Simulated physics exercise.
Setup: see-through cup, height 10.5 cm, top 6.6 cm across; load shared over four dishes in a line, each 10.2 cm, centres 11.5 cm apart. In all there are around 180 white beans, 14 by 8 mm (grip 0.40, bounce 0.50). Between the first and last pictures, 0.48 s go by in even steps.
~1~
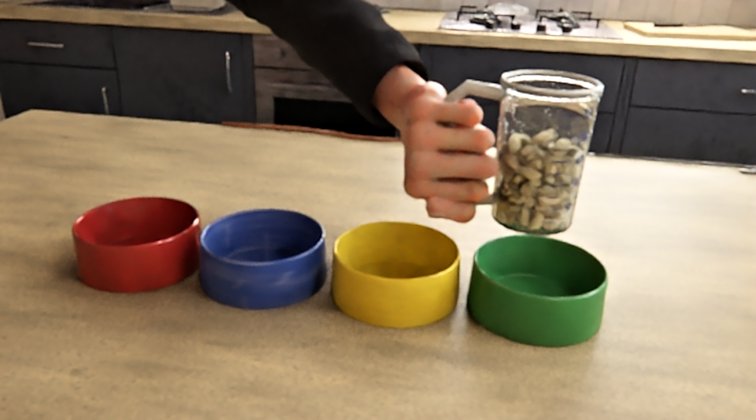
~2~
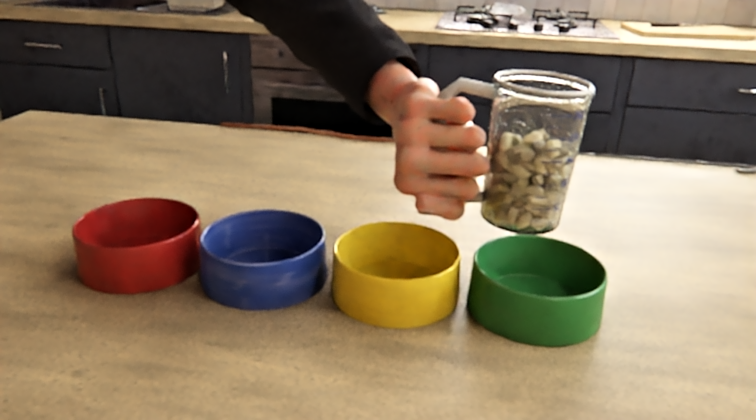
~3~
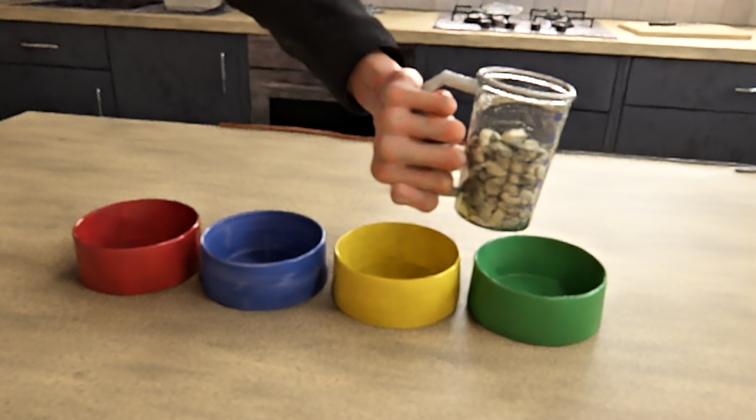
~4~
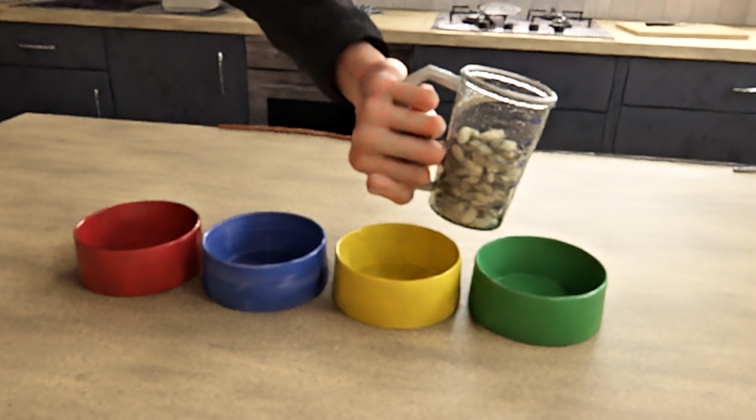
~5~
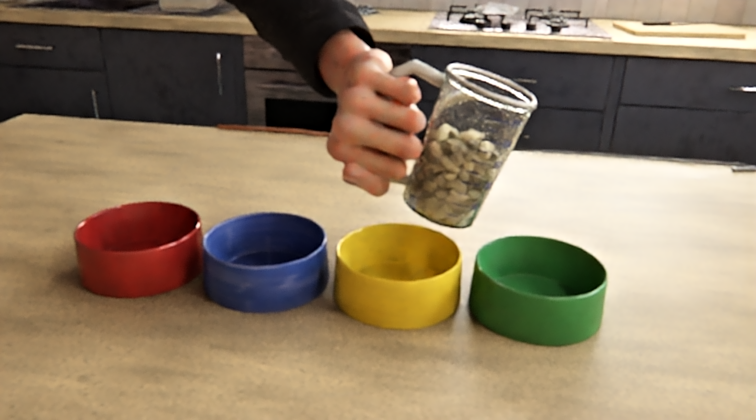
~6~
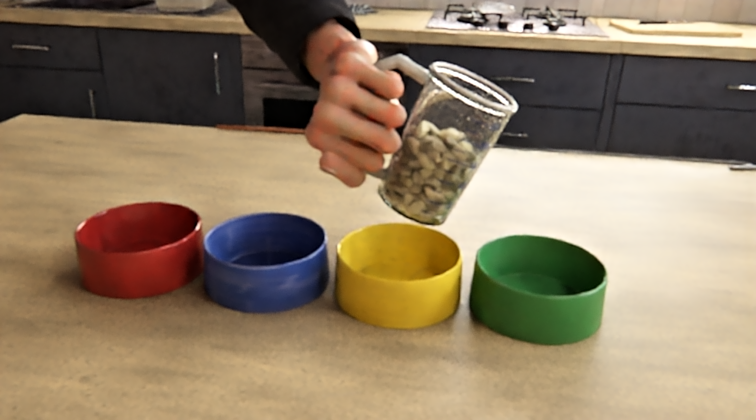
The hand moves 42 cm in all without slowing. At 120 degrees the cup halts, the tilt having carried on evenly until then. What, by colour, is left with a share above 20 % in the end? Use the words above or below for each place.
Red: Above; blue: Below; green: Below; yellow: Below; counter: Below.
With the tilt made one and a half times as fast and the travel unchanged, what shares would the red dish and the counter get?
Shares: Red 0, counter 0.
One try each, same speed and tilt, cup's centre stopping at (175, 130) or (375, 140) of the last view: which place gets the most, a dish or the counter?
On the first run most goes to blue, and on the second to yellow.
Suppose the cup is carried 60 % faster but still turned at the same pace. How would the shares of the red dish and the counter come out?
Result - red dish: 100; counter: 0.
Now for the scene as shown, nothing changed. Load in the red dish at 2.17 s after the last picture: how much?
Close to 95 per cent at that point.
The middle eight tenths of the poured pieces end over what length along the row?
I'd put it near 6 cm.
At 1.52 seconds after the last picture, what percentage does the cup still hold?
Somewhere close to 95 percent.
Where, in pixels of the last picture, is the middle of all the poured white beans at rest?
After settling, the middle sits near (141, 250).
Then, 0.90 s after the last picture, tilt 71 degrees; cup holds 100 %.
Then, 1.52 s after the last picture, tilt 103 degrees; cup holds 95 %.
Then, 2.17 s after the last picture, tilt 120 degrees; cup holds 5 %, red 95 %.
In the end, red 95 %, blue 0 %, green 0 %, yellow 0 %, counter 0 %.
